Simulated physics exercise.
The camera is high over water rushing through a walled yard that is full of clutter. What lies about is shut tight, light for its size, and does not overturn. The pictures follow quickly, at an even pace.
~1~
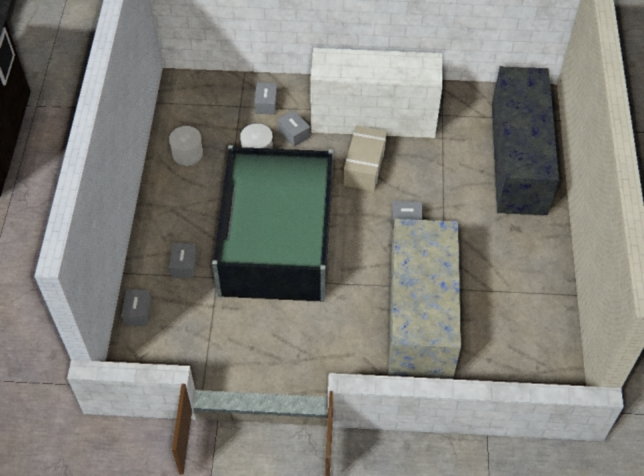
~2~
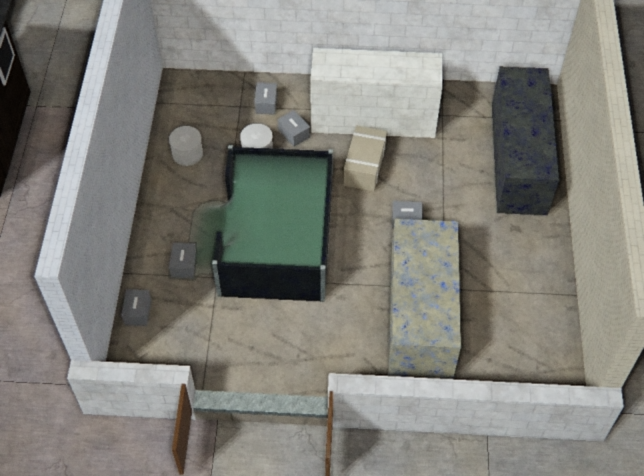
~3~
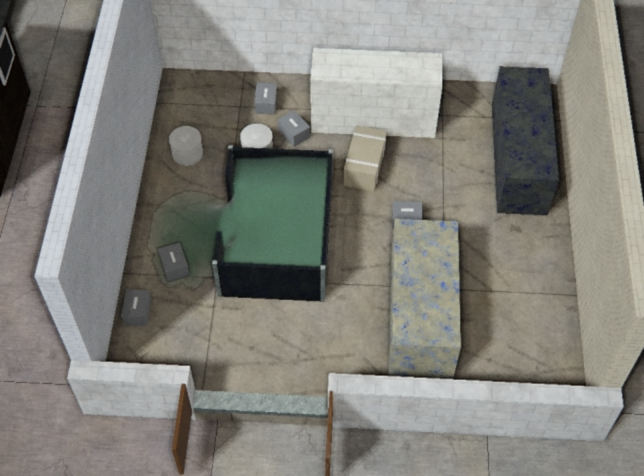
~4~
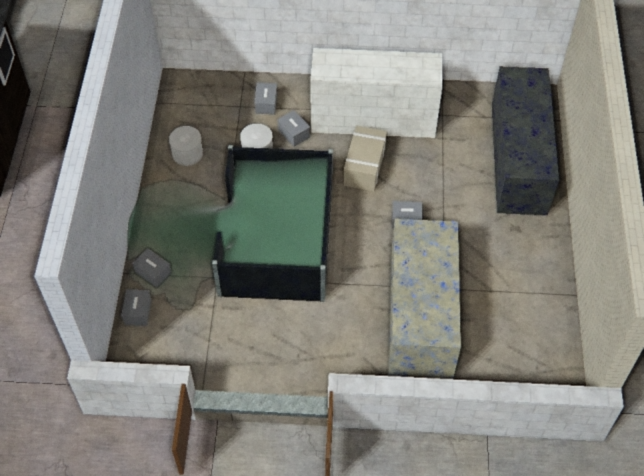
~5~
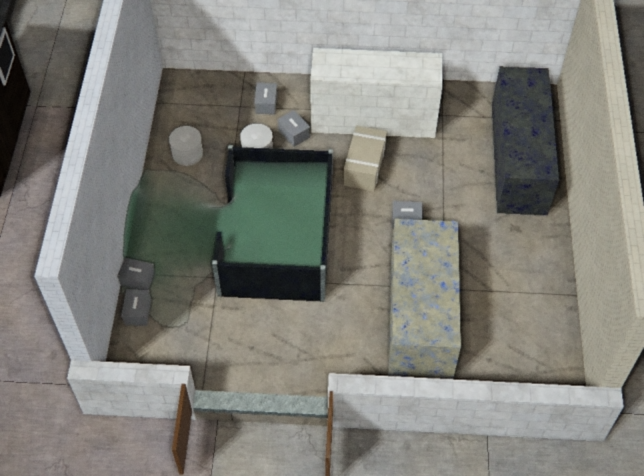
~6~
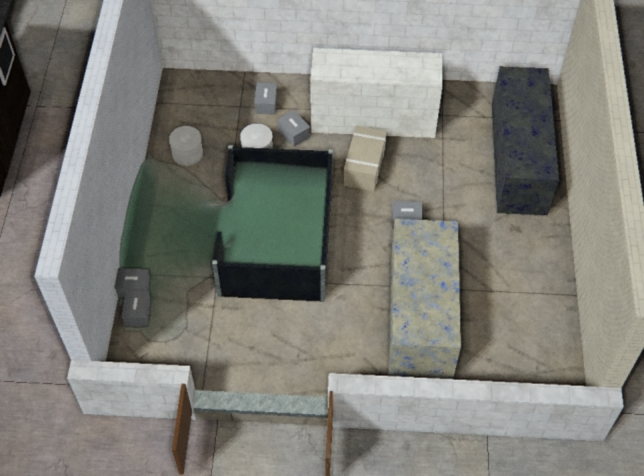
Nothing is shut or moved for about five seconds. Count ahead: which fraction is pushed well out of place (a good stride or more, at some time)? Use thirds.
Share: Between one and two thirds.
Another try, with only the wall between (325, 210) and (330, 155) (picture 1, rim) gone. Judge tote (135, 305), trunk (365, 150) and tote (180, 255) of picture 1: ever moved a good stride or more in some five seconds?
In turn: Short of that, that far or more, less than that.
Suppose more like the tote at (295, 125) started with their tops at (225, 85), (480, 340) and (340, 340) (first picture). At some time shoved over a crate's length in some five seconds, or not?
One after the other: Shifted that much, no, yes.
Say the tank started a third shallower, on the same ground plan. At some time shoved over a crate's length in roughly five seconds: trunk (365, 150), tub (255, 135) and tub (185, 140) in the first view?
As listed: Under that, not that far, never so far.
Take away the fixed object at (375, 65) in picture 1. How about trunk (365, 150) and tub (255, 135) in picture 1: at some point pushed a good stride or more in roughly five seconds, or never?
As listed: No, short of that.
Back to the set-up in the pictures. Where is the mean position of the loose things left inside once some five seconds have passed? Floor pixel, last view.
Close to (316, 186).
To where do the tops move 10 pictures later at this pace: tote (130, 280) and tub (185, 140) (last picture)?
Around (251, 336) and (231, 123).
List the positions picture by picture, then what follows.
A tote at (182, 256), on the bottom; a tote at (135, 303), on the bottom; 0 of 8 have shifted, in the first picture.
A tote at (182, 256) rests on the ground; a tote at (135, 303) rests on the ground; 0 of 8 have shifted, in the second picture.
A tote at (173, 257) rests on the ground, close to its start; a tote at (135, 303), on the bottom; 1 of 8 have shifted, in the third picture.
A tote at (151, 263) rests on the ground, a stride from its start; a tote at (135, 303), on the bottom; 1 of 8 have shifted, in the fourth picture.
A tote at (135, 270), on the bottom, a stride from its start; a tote at (135, 303) rests on the ground; 1 of 8 have shifted, in the fifth picture.
A tote at (131, 278) rests on the ground, a stride from its start; a tote at (135, 304), on the bottom; 1 of 8 have shifted, in the sixth picture.
A moment on, 1 of 8 are well off their spots; 0 afloat.
Next, 3 of 8 are well off their spots; 1 afloat.
Later, 3 of 8 are well off their spots; 0 afloat.
In the end, 5 of 8 are well off their spots, and 5 have been at some point; 2 afloat.
